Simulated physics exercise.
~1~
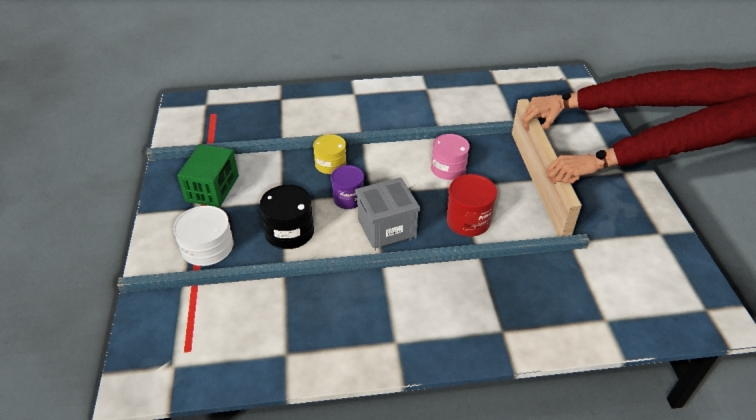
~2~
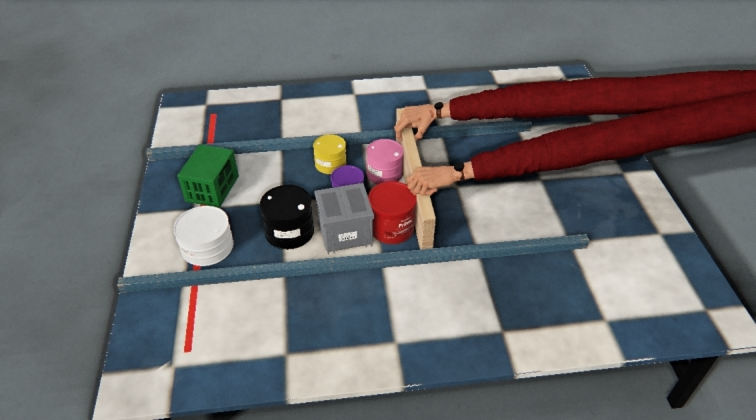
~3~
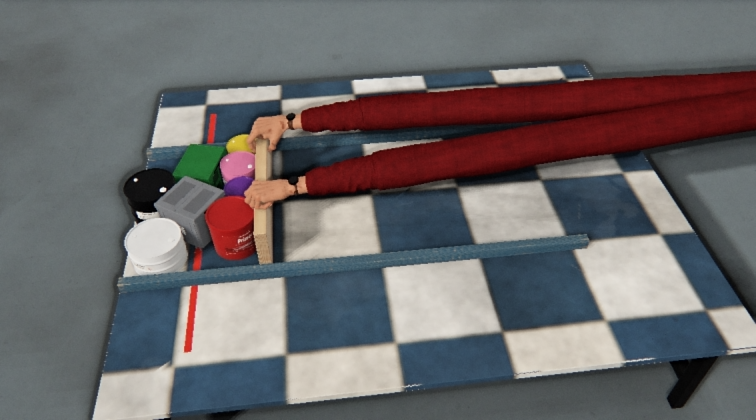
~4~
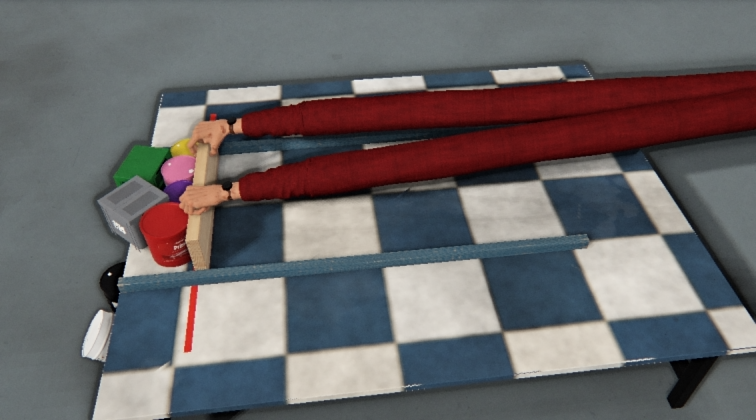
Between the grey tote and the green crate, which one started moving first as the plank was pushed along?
The grey tote started moving first, sliding left while the green crate was still sitting in its place. The crate was shifted only later, as the plank got closer to the tape.
